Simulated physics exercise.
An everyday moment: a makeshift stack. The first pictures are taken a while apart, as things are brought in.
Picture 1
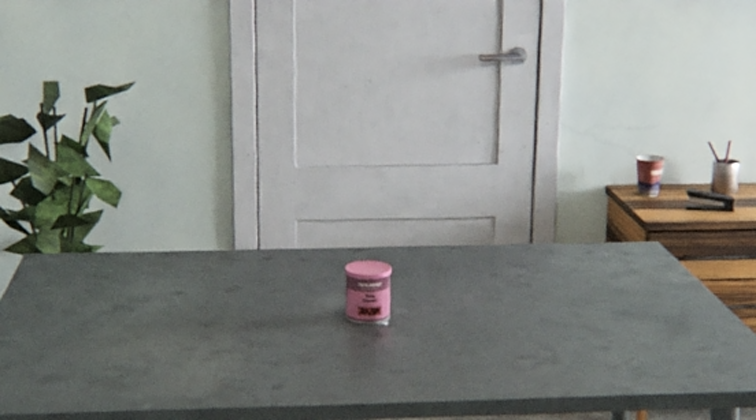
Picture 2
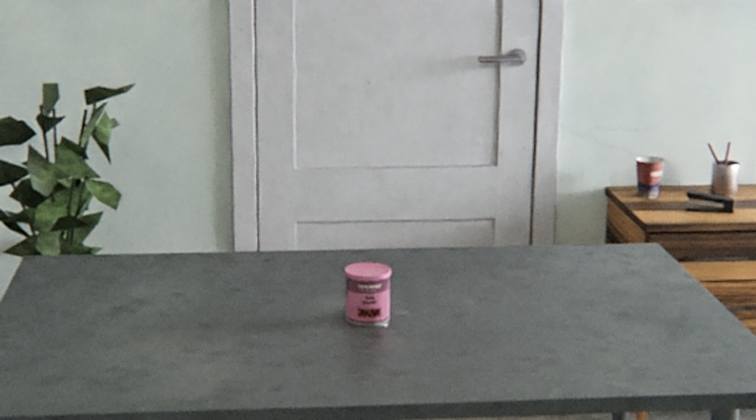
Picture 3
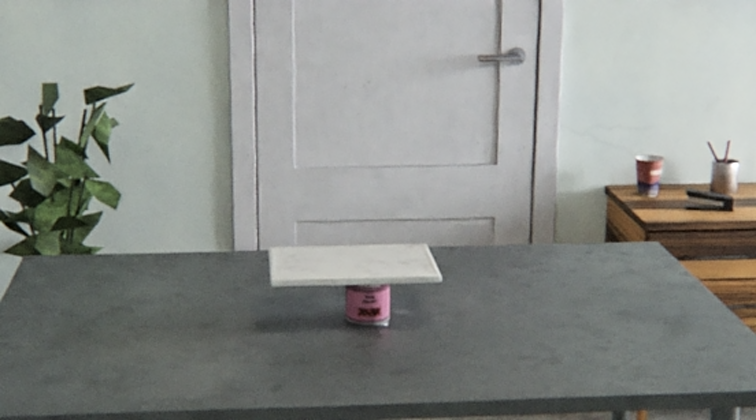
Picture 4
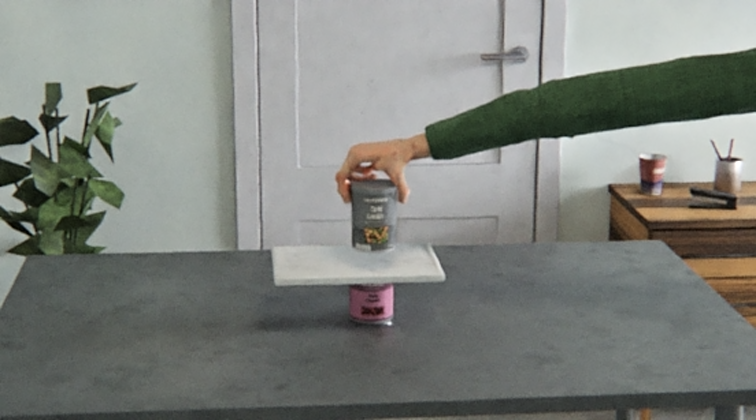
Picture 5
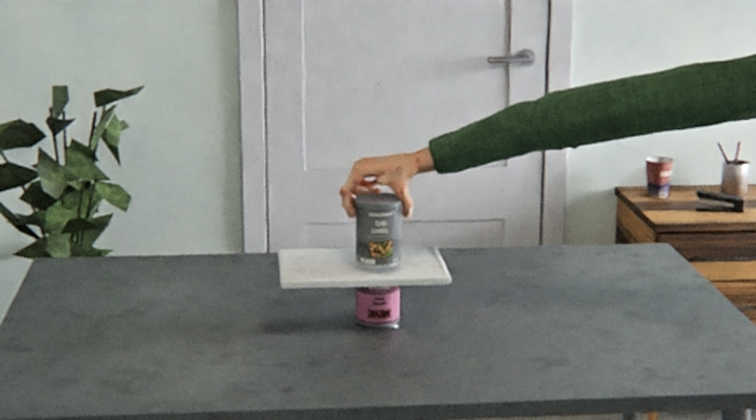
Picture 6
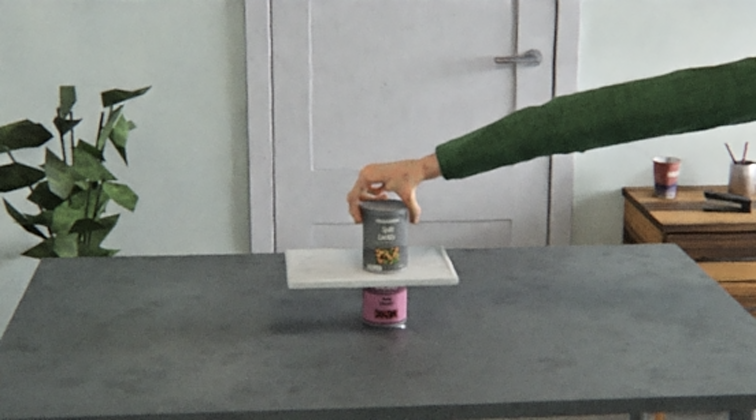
In a room with a pale door, seen from slightly above the front of a dark grey table, a leafy plant stands at left and a wooden cabinet with cups at right. A pink tin sits mid-table, and then a white board lies across its top. A green-sleeved arm from the right lowers a grey tin onto the board, while the view shifts slightly left.
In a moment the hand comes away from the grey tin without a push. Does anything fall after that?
Here the stack keeps its balance.
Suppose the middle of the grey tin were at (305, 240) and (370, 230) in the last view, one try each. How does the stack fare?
In the first case it comes apart; in the second case it keeps its balance.
Then, 0.80 s after the last picture, nothing has stirred.
Then, 1.70 s after the last picture, grey tin resting near (385, 237).
At rest, all 3 in place. Seen from the same camera at the end, grey tin near (385, 237). The stack holds.
